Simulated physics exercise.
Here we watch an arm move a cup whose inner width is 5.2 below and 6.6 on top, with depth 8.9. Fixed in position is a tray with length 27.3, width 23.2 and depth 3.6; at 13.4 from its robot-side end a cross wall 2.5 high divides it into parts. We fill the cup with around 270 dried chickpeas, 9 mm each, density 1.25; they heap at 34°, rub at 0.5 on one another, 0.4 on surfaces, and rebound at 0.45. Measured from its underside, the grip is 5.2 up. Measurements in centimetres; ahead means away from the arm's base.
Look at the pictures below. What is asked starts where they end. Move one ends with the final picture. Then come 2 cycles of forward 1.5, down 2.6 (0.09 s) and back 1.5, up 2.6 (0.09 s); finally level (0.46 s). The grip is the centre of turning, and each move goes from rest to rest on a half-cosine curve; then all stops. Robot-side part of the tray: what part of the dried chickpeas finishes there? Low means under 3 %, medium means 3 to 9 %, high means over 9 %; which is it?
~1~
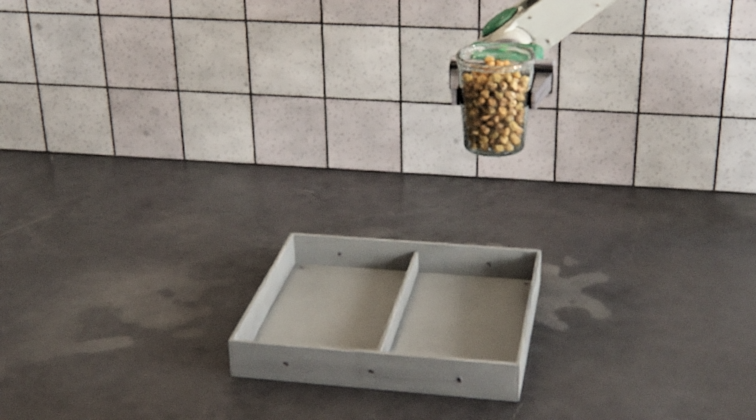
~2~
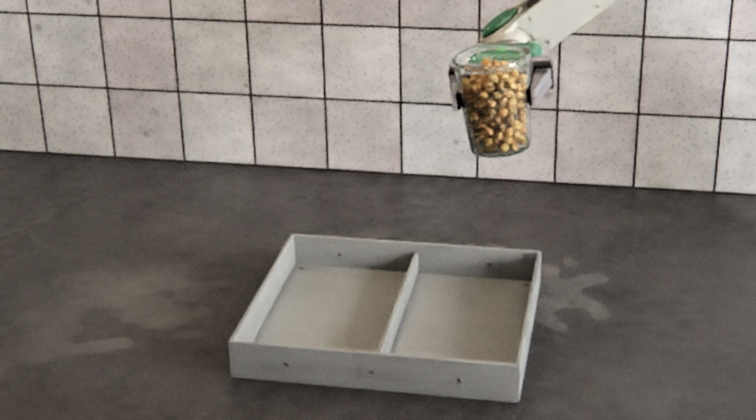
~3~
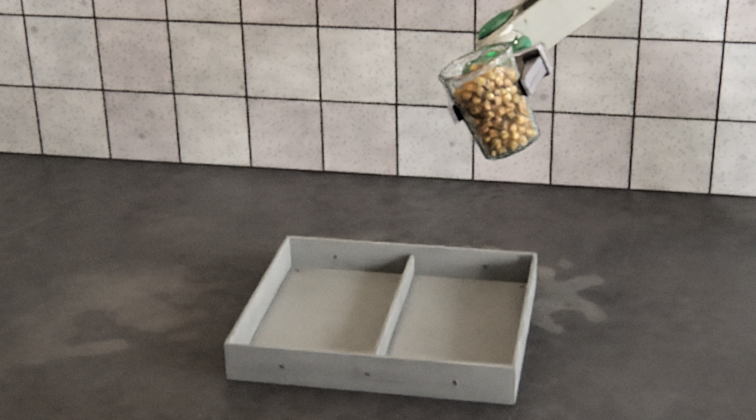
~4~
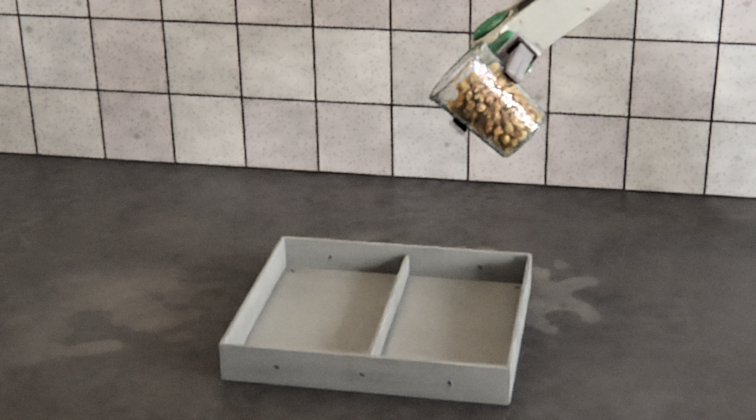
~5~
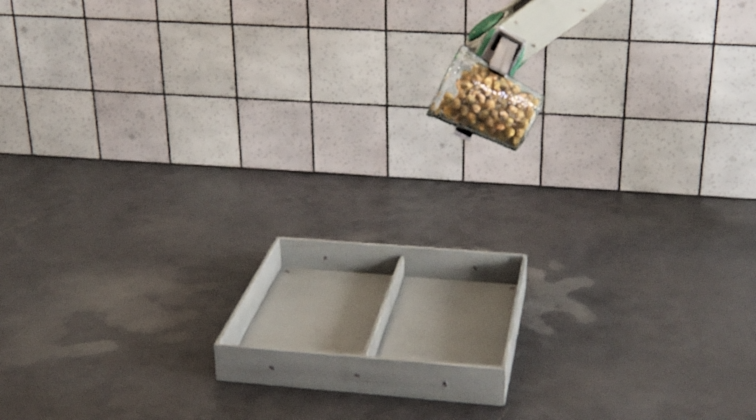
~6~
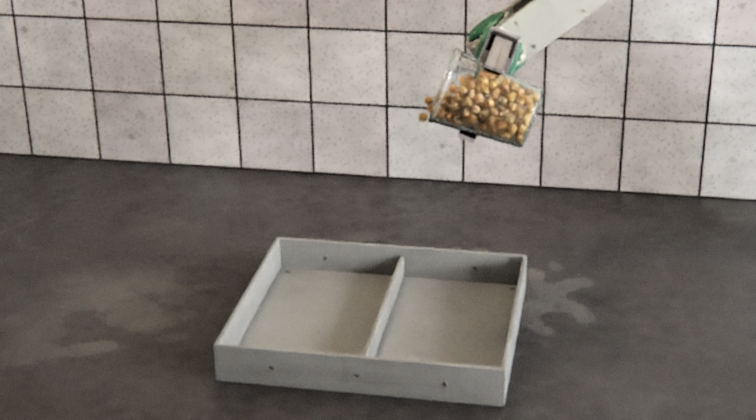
It is medium.
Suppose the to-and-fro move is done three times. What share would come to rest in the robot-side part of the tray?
Probably about 5 in a hundred.
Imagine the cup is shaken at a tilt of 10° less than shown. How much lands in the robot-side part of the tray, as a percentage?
Close to 0 in a hundred, I'd say.
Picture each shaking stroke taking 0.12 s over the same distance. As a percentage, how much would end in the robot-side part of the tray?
Around 0 percent.
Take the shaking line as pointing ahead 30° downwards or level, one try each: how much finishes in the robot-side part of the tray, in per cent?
First try some 10 %, second try some 10 %.
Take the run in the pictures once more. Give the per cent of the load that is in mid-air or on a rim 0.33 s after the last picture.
About 4 per cent.
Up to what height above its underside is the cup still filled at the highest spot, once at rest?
Around 8.5 cm above the underside.
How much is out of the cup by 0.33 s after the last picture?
Near 5 in a hundred parts have gone so far.
Then, 0.33 s later, tilted 71° forward, highest piece 27 above the table; 253 in the cup, 3 in the robot-side part, 3 in the far-side part, 11 in flight or on a rim.
Then, 0.66 s later, tilted 20° forward, highest piece 29 above the table; 241 in the cup, 14 in the far-side part, 12 in the robot-side part, 3 in flight or on a rim.
Then, 1.02 s later, level, highest piece 29 above the table; 241 in the cup, 15 in the far-side part, 14 in the robot-side part.
Then, 2.07 s later, level, highest piece 29 above the table; 241 in the cup, 15 in the far-side part, 14 in the robot-side part.
At rest, 241 in the cup, 15 in the far-side part, 14 in the robot-side part. That is 5 % in the robot-side part of the tray.
